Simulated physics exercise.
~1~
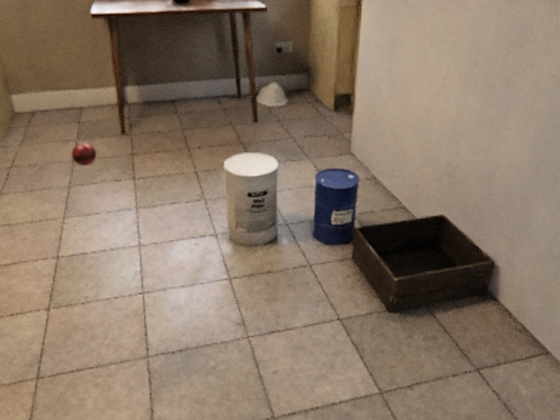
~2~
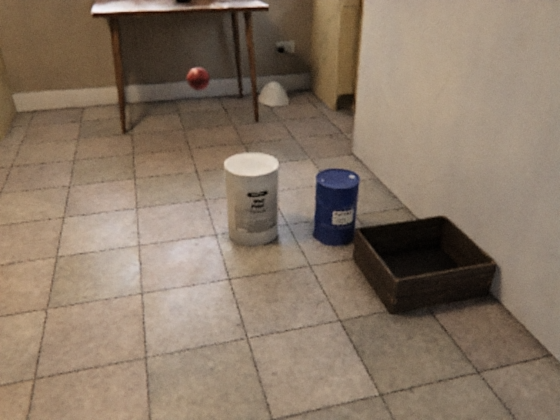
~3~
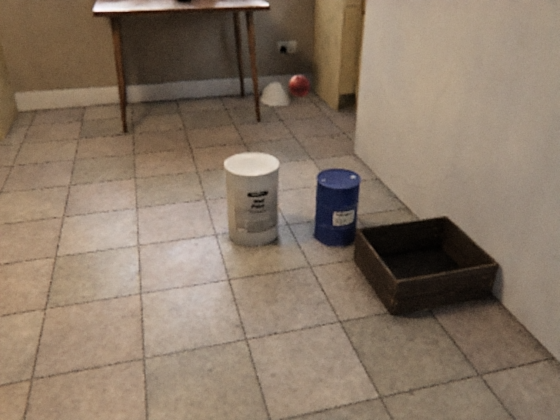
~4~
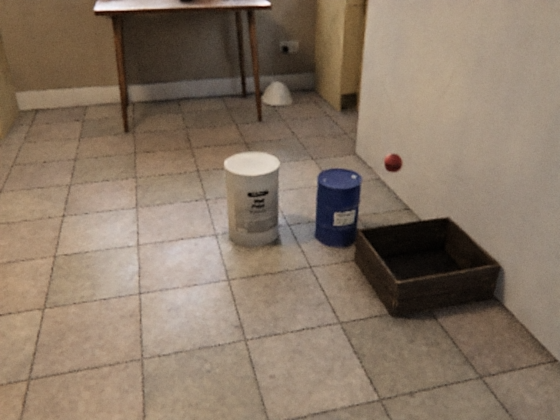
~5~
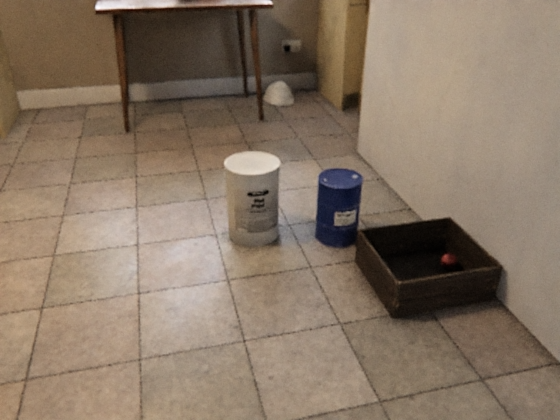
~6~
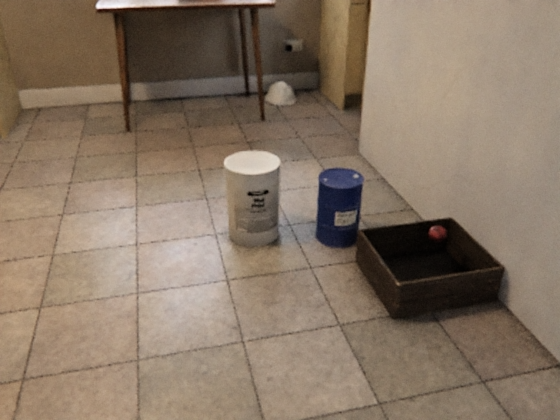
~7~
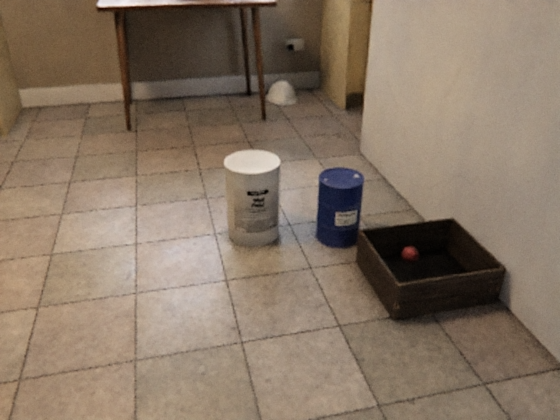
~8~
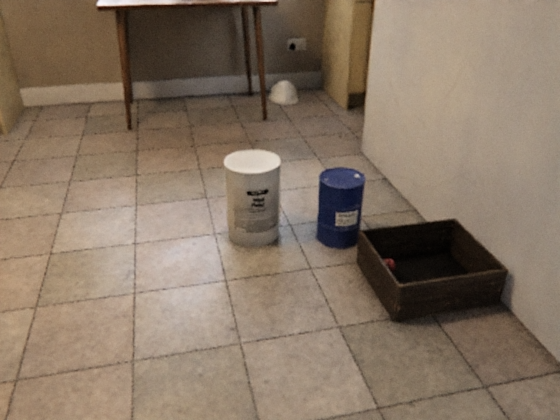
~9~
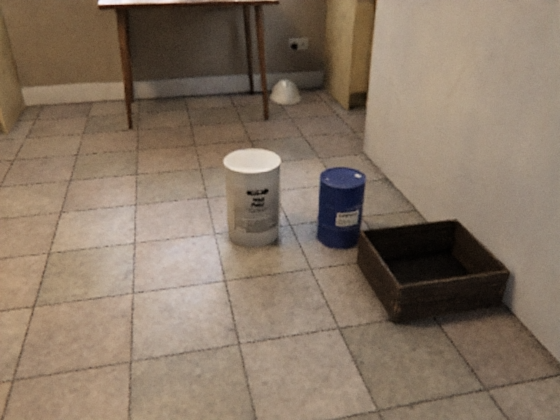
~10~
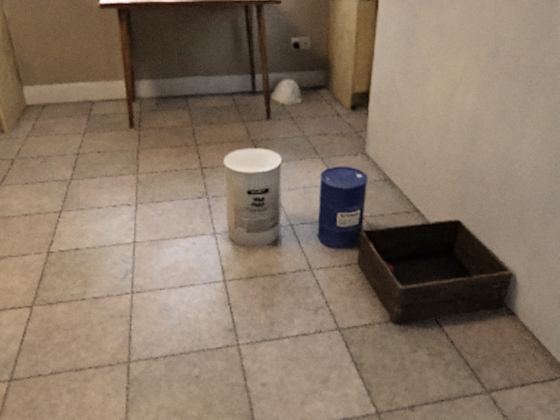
A white pail and a blue canister stood still on a tiled floor beside an open, empty box while a red ball bounced across from the left, dropped into the box, bounced around inside, and ended up there, mostly hidden behind its near side.
